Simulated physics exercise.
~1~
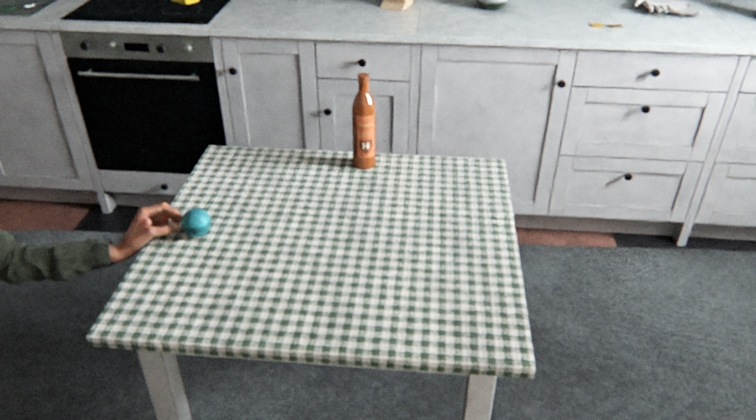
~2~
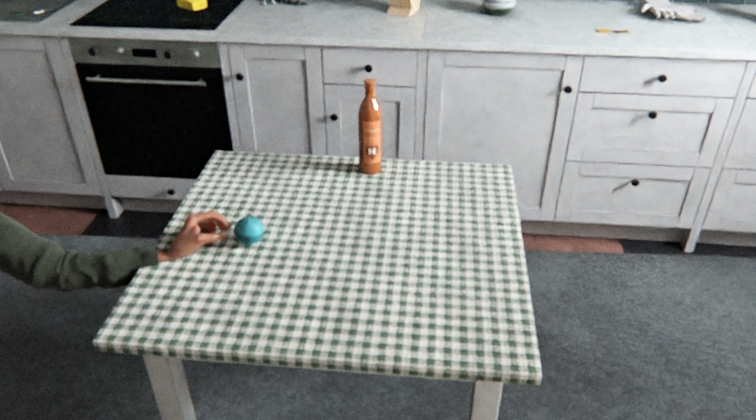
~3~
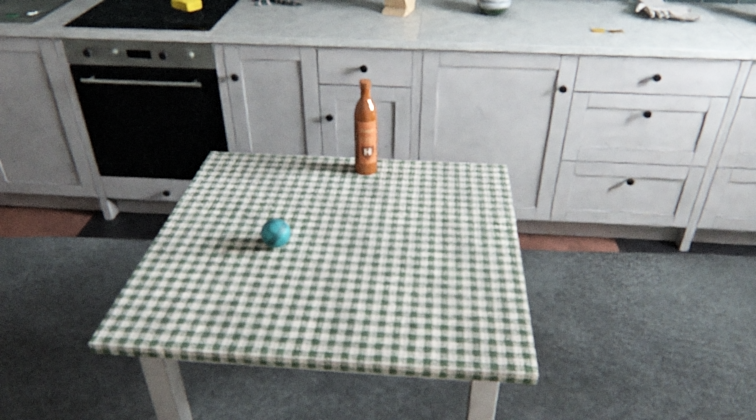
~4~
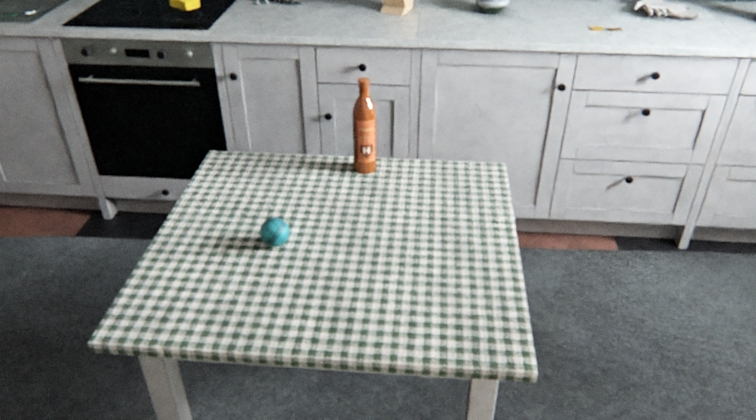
A turquoise ball was moved to the right across a checkered table by a hand, which let go and drew back out of view, and the ball came to rest on the tablecloth while the orange bottle stayed in its place.
